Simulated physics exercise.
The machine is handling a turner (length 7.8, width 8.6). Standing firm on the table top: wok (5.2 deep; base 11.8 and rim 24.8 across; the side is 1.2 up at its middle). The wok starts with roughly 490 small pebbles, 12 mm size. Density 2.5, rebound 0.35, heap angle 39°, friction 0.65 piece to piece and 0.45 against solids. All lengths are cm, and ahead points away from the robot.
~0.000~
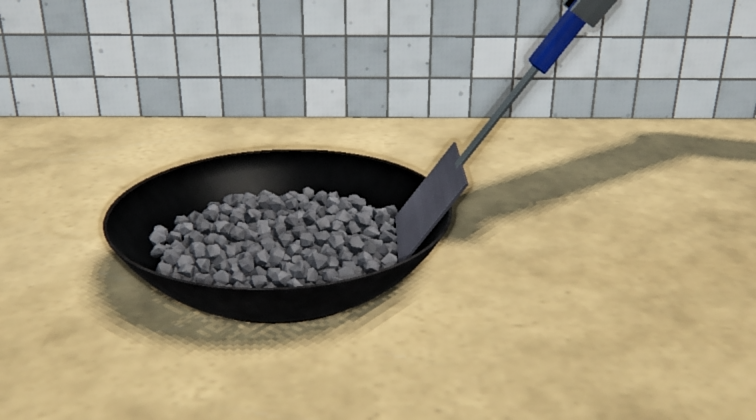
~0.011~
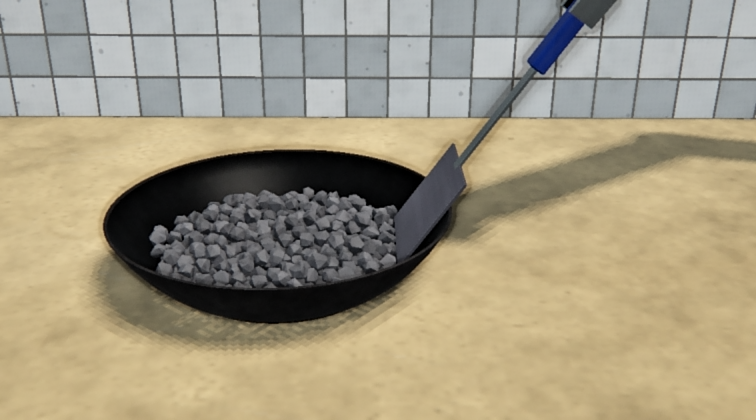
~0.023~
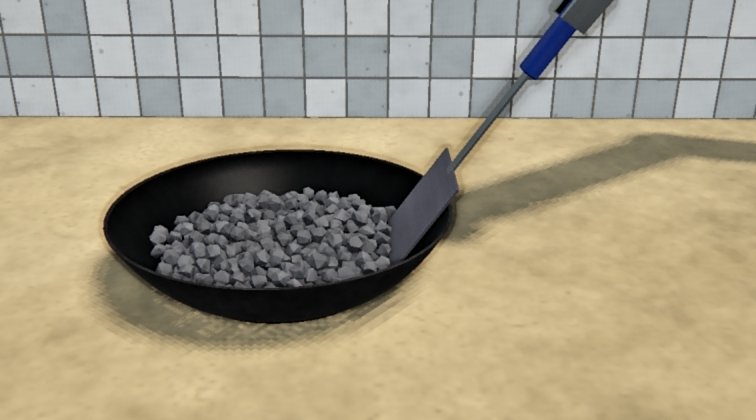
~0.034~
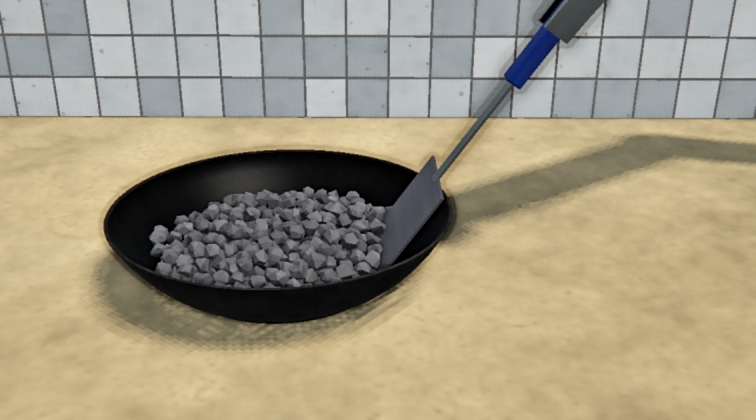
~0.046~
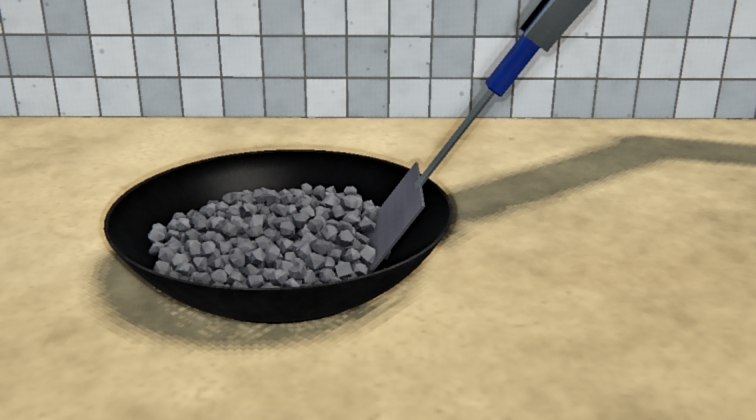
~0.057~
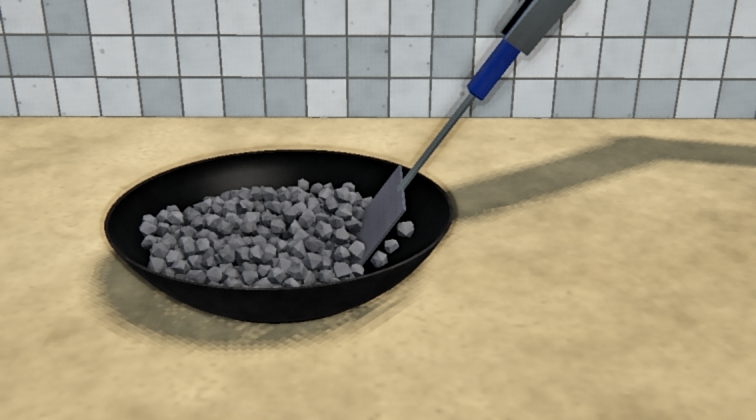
A sandy tan counter before a wall of white and blue-grey tiles is seen from slightly above by a still camera. A black wok left of centre holds a heap of small grey pebbles, and a grey turner with a blue section on its handle leans in at the right. The turner barely moves at first, then slides left and slightly down, pushing the pebbles left as a few appear behind its blade.
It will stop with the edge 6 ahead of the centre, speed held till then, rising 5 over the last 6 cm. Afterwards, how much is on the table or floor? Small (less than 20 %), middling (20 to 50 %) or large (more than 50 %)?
On the table or floor the share is middling, 20 to 50 %.
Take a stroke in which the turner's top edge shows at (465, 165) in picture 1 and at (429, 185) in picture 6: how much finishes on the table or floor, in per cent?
Some 20 per cent.
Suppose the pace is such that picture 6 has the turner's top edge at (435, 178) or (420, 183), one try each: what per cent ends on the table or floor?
Some 15 and 30 per cent.
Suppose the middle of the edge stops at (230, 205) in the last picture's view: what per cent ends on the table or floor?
Some 20 per cent.
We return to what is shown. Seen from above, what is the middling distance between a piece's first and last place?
Some 5 cm.
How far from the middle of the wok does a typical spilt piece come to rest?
Some 34 cm.
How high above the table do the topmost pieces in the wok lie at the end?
Roughly 6.5 cm.
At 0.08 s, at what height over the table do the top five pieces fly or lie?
Some 8 cm.
After 0.08 s, sloping 55°, highest piece 11 above the table; 489 in the wok, 3 on the blade or in flight.
After 0.11 s, sloping 55°, highest piece 20 above the table; 489 in the wok, 3 on the blade or in flight.
After 0.33 s, sloping 55°, highest piece 59 above the table; 331 in the wok, 53 on the table or floor, 108 on the blade or in flight.
After 1.38 s, sloping 55°, highest piece 6 above the table; 331 in the wok, 161 on the table or floor.
In the end, 331 in the wok, 161 on the table or floor. That is 33 % on the table or floor.
